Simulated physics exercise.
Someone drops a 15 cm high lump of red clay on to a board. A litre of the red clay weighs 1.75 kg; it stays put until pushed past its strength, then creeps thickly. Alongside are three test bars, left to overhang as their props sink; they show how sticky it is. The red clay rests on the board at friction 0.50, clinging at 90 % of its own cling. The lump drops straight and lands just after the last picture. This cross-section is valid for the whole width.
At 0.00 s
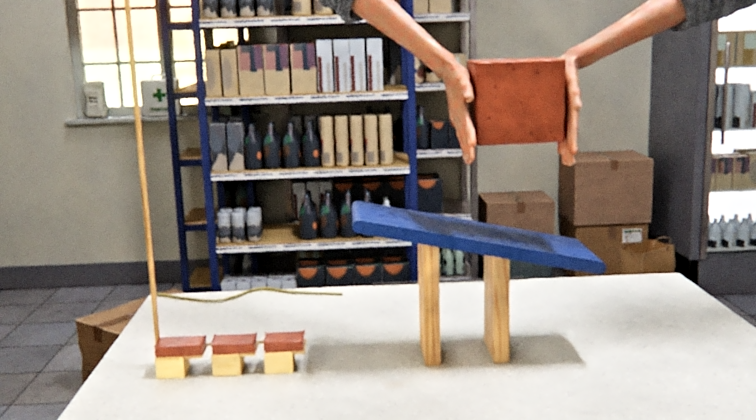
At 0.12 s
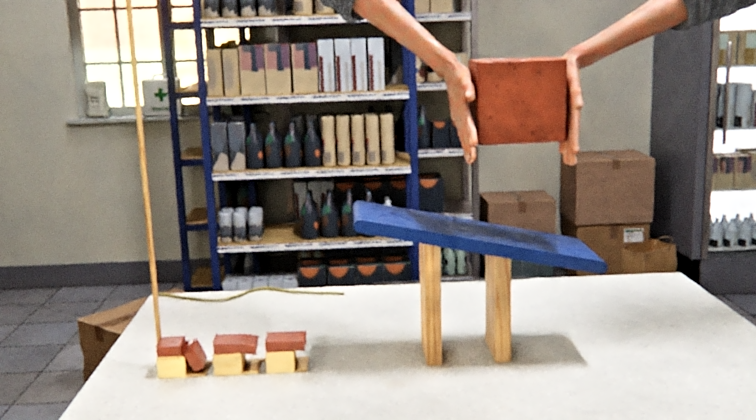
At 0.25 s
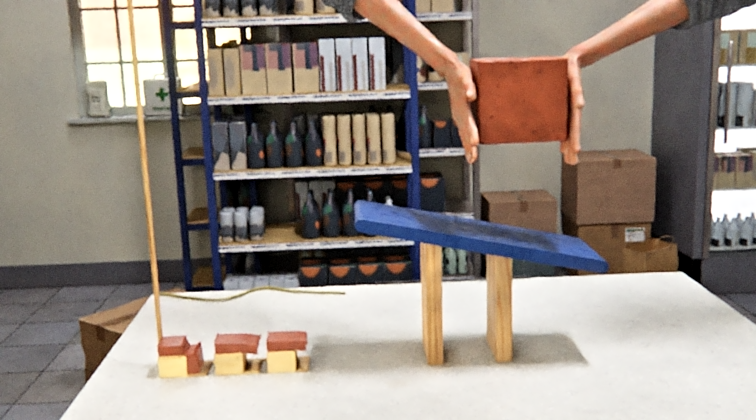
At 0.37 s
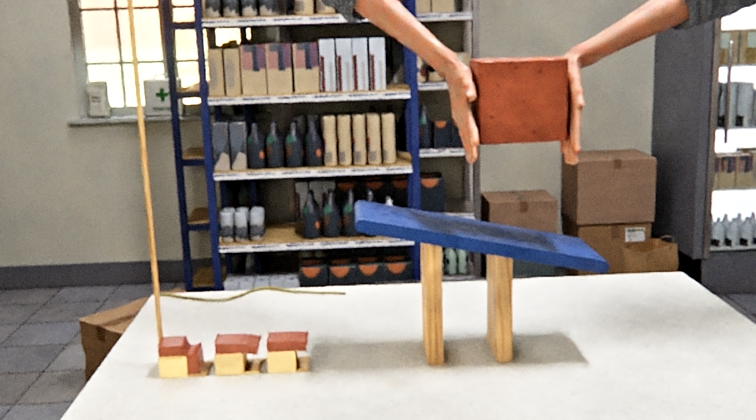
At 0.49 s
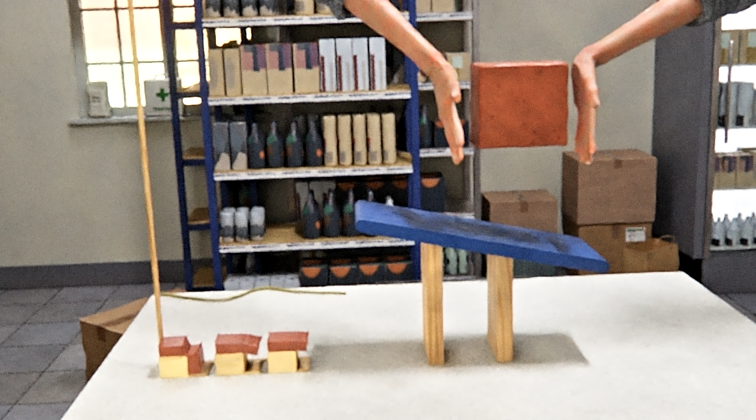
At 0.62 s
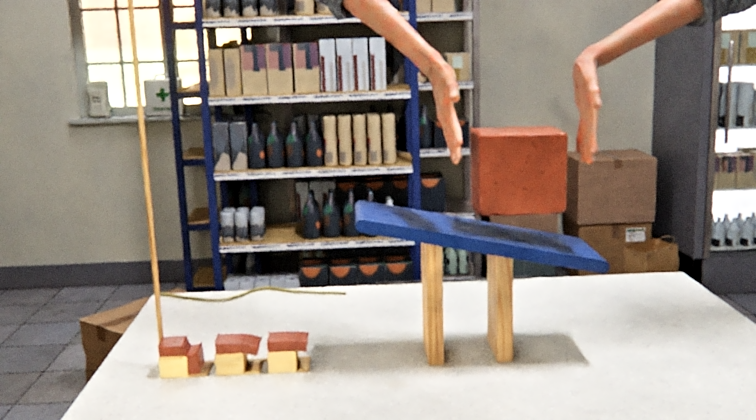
The overhanging end of the leftmost small red bar sagged sharply while the other two barely drooped, then two hands opened and a red clay block dropped toward a tilted blue board.
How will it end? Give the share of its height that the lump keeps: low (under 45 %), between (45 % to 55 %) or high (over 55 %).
The share of its height that the lump keeps is high, over 55 %.
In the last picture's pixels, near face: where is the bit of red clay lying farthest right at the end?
(617, 256) or thereabouts.
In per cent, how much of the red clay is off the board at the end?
Off the board: About 0 %.
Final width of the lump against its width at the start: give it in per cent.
About 190 per cent.
After 0.73 s, it stands 65 % of its first height and none has gone off the board.
After 0.86 s, it stands 64 % of its first height and none has gone off the board.
After 1.00 s, it stands 64 % of its first height and none has gone off the board.
After 1.13 s, it stands 64 % of its first height and none has gone off the board.
After 1.60 s, at the end, it stands 64 % of its first height and none has gone off the board.
